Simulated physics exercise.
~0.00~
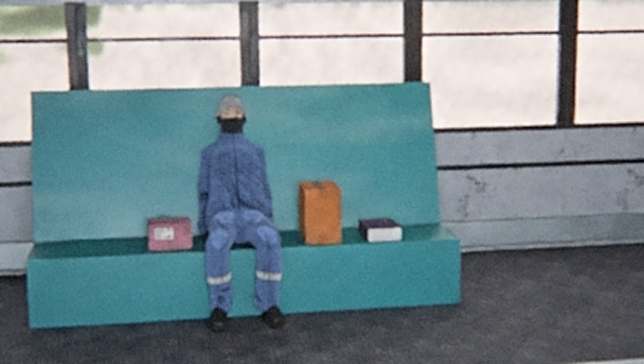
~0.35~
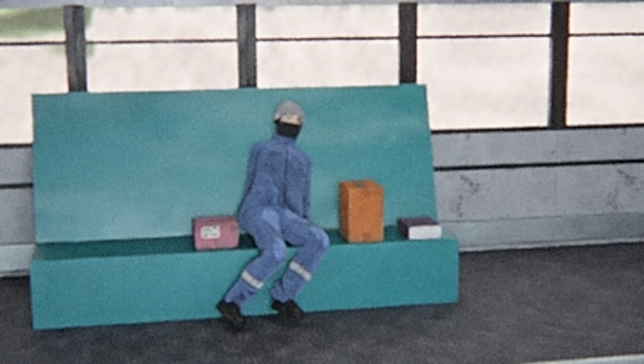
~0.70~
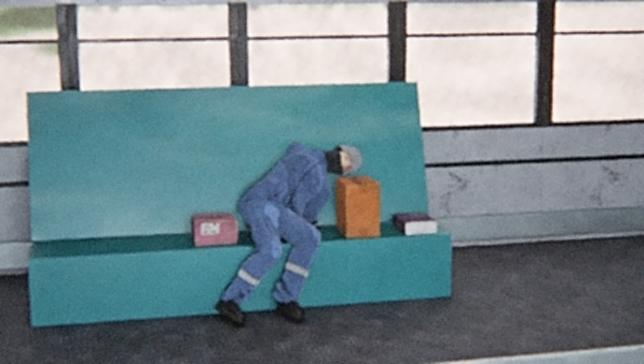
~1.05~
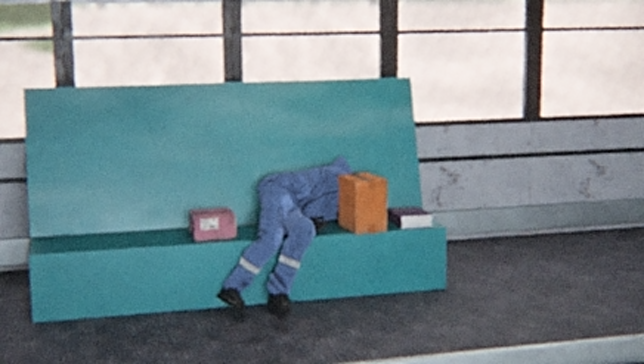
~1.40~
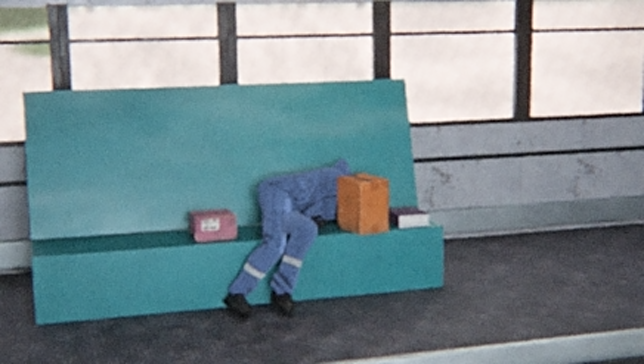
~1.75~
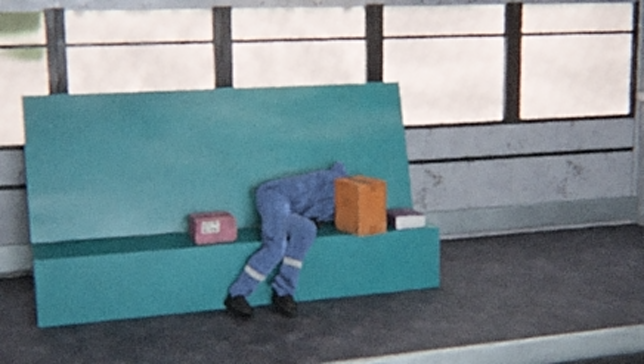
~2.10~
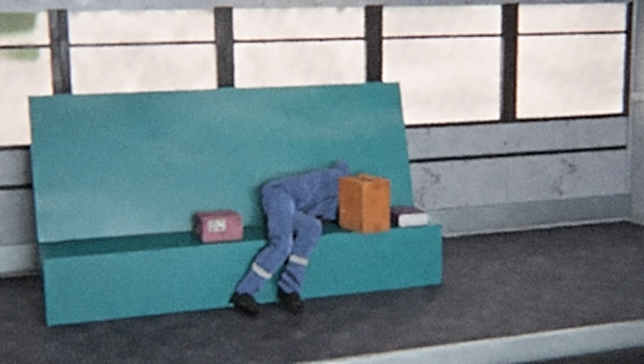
On a tram bench, a seated passenger slides right and slumps sideways behind an orange pack.
